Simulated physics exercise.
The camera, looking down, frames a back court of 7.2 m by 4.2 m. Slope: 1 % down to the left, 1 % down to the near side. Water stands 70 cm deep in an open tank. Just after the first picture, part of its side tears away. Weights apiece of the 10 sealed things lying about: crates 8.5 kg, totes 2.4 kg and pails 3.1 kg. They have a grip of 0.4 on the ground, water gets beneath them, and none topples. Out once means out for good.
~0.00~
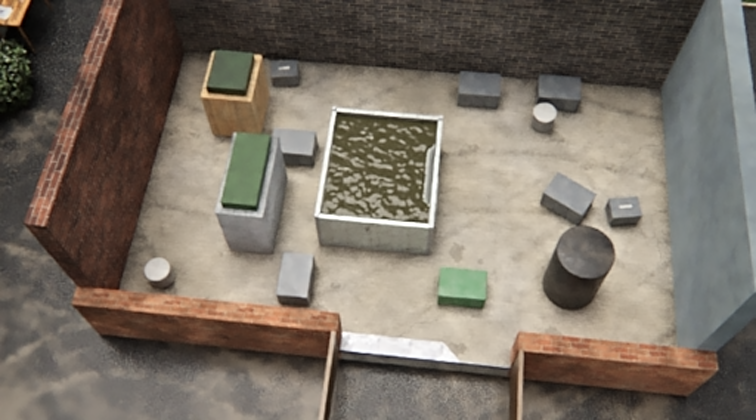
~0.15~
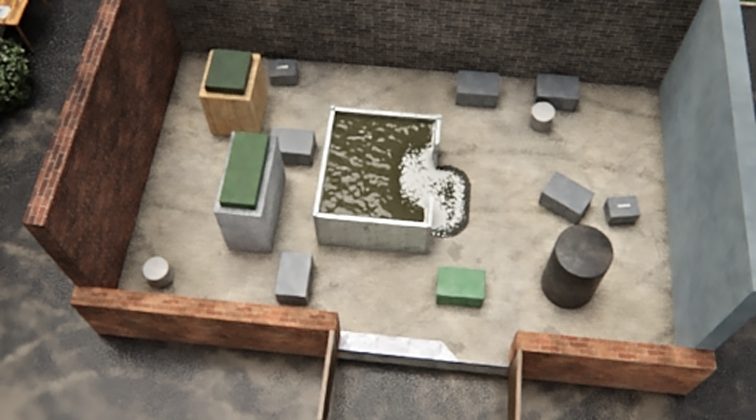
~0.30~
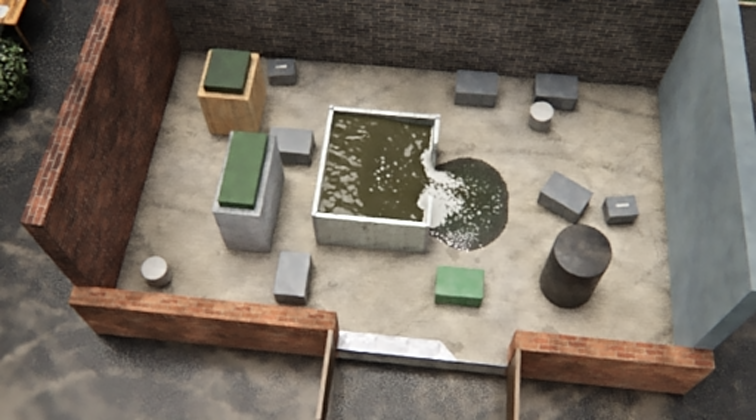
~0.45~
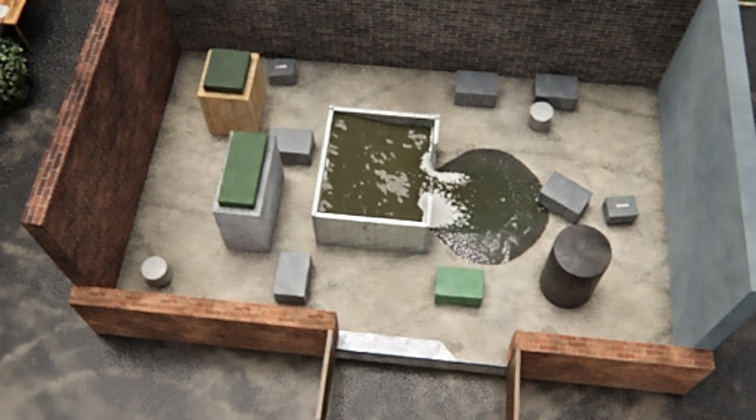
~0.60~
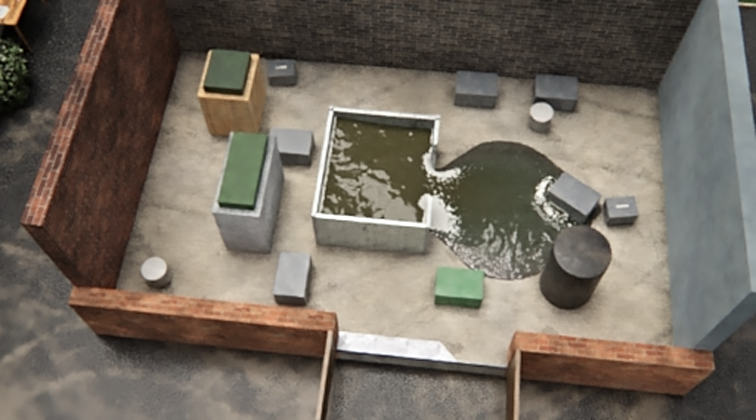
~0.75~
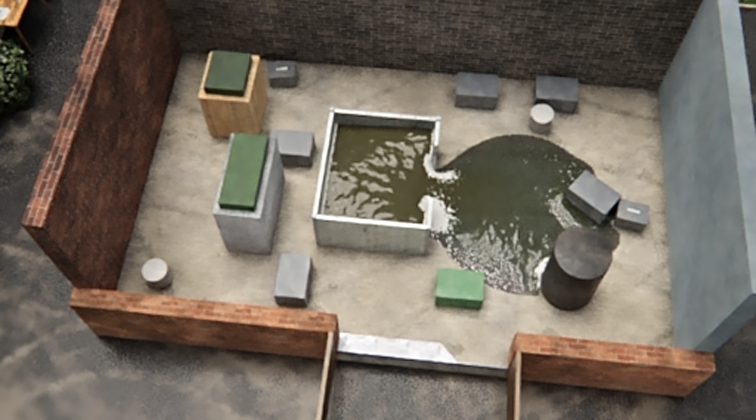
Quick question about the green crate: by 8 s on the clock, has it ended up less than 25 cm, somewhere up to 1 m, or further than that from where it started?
Further than that.
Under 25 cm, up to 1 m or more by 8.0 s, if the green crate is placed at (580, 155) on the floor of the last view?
It goes a long way.
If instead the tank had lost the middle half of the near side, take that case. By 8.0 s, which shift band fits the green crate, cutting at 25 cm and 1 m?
With that failure, the green crate remains in position.
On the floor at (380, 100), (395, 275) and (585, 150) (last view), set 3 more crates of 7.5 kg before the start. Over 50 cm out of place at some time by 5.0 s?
Respectively: Smaller, smaller, greater.
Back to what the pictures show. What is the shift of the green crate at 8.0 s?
Roughly 250 centimetres.
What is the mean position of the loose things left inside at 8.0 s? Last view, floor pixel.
Mean position approx. (304, 162).
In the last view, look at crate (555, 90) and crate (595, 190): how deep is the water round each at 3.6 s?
I'd estimate 9 cm for the first and 15 cm for the second.
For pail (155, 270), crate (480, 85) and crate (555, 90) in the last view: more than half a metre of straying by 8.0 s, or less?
First one stayed inside, second one went too far, third one went too far.
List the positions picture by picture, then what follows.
The green crate at (463, 283), on the bottom; water covers 2.2 m2; 0 of 10 have shifted, in the first frame.
The green crate at (462, 282) rests on the ground; 2.7 m2 under water; 0 of 10 have shifted, in the second frame.
The green crate at (460, 282), on the bottom; 3.5 m2 under water; 0 of 10 have shifted, in the third frame.
The green crate at (460, 282), on the bottom; water covers 4.4 m2; 0 of 10 have shifted, in the fourth frame.
The green crate at (460, 282) rests on the ground; 5.3 m2 under water; 1 of 10 have shifted, in the fifth frame.
The green crate at (461, 284) rests on the ground; 6.5 m2 under water; 2 of 10 have shifted, in the sixth frame.
After 1.6 s the green crate is near (461, 284), 0.0 m from its start, aground; 0 of 10 are out; 3 afloat.
After 3.6 s the green crate is near (461, 284), 0.0 m from its start, aground; 0 of 10 are out; 4 afloat.
After 5.6 s the green crate is near (412, 273), 0.6 m from its start, aground; 0 of 10 are out; 4 afloat.
After 8.0 s the green crate is near (279, 284), 2.3 m from its start, afloat; 0 of 10 are out; 7 afloat.
